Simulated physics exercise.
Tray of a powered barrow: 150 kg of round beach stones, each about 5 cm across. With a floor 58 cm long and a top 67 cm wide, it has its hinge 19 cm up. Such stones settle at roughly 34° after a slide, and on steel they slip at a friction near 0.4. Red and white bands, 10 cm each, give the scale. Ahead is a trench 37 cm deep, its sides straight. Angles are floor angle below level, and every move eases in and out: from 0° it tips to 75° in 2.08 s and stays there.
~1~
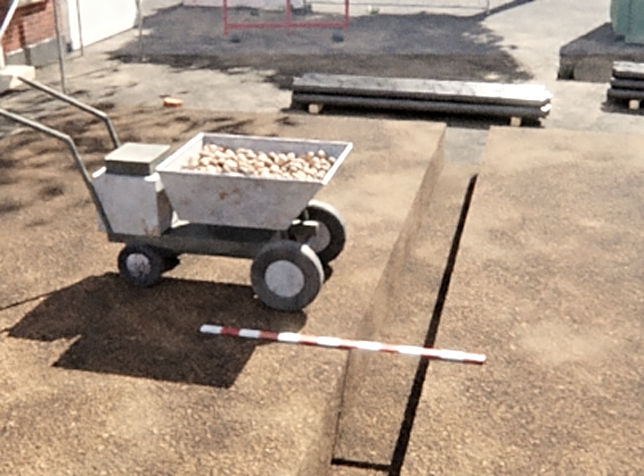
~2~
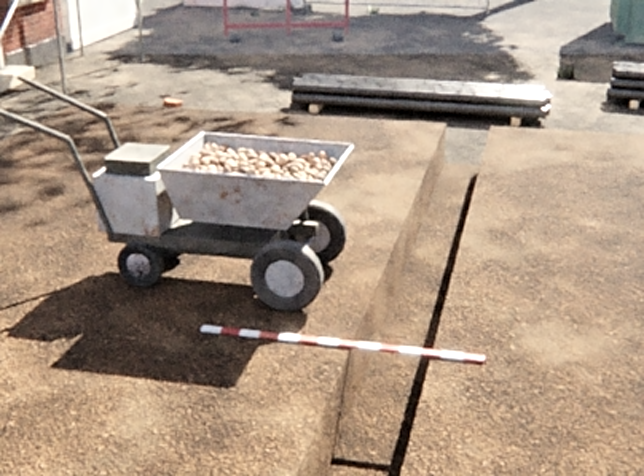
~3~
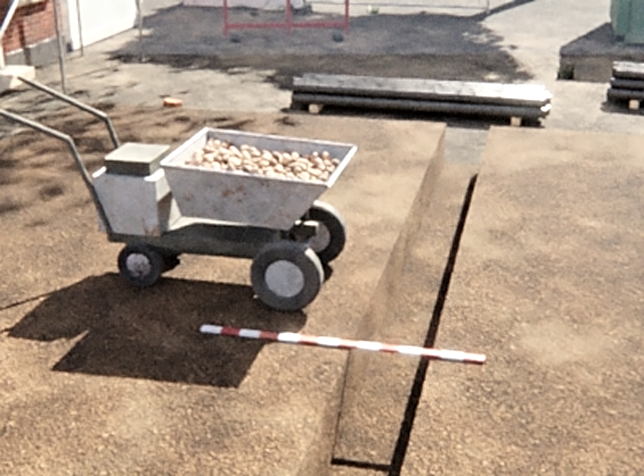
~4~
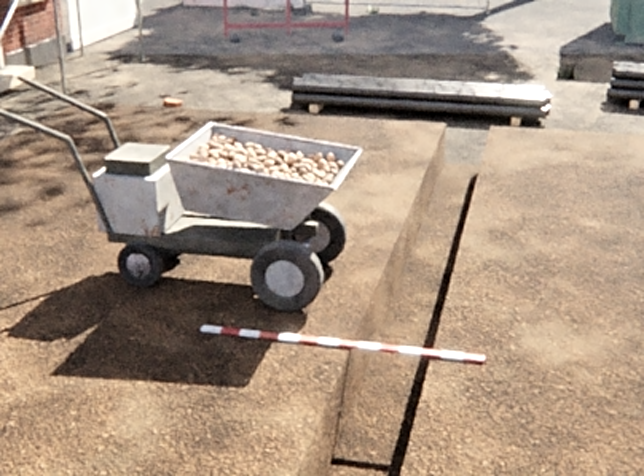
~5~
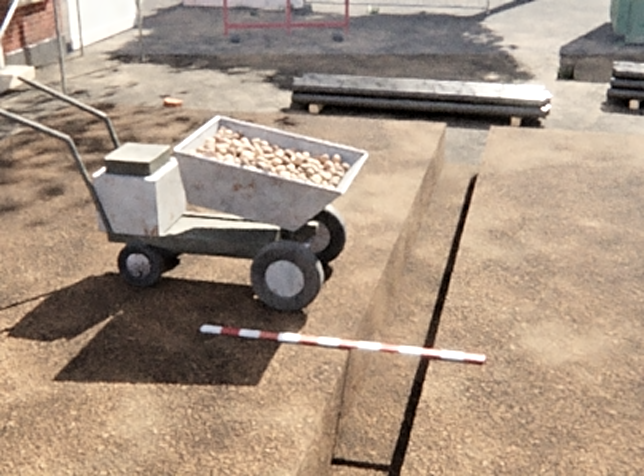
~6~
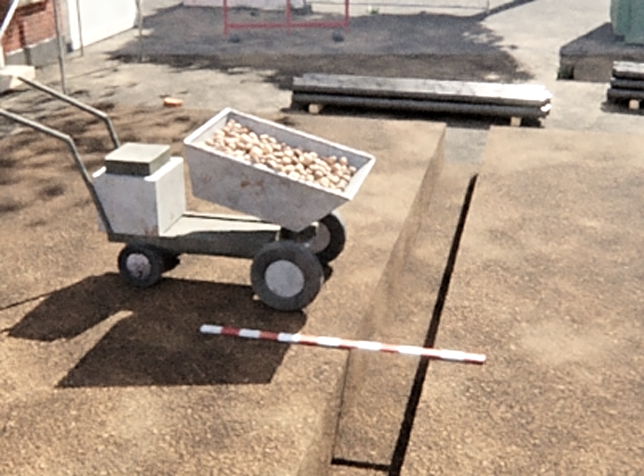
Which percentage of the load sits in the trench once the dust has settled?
Near 71 per cent.
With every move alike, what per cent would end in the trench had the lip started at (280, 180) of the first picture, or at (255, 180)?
Result: Close to 100 then close to 80 per cent.
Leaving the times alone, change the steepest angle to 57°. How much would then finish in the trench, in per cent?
Near 60 per cent then.
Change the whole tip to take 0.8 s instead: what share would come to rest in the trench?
In that case some 60 per cent.
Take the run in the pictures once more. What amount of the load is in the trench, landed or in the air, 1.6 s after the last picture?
About 50 per cent by then.
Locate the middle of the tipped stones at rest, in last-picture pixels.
Roughly at pixel (427, 342).
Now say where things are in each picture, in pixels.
The first picture shows lip at (324, 183), floor tilted 0°, highest stones at (252, 159).
The second picture shows lip at (325, 184), floor tilted 1°, highest stones at (253, 158).
The third picture shows lip at (329, 185), floor tilted 3°, highest stones at (248, 156).
In the fourth picture, the tray is at 6°, its lip at (335, 189); the top of the load is at (223, 148).
The fifth picture shows lip at (342, 193), floor tilted 10°, highest stones at (223, 139).
The sixth picture shows lip at (350, 199), floor tilted 15°, highest stones at (231, 132).
Then, 1.0 s after the last picture the floor is at 63°, 94 % in the tray, 6 % in the trench; the foremost stones are at (439, 289).
Then, 1.6 s after the last picture the floor is at 75°, 21 % in the tray, 51 % in the trench, 28 % past the trench; the foremost stones are at (575, 300).
Then, 1.9 s after the last picture the floor is at 75°, 4 % in the tray, 67 % in the trench, 30 % past the trench; the foremost stones are at (616, 304).
Then, 3.9 s after the last picture the floor is at 75°, 0 % in the tray, 71 % in the trench, 29 % past the trench; the foremost stones are at (625, 305).
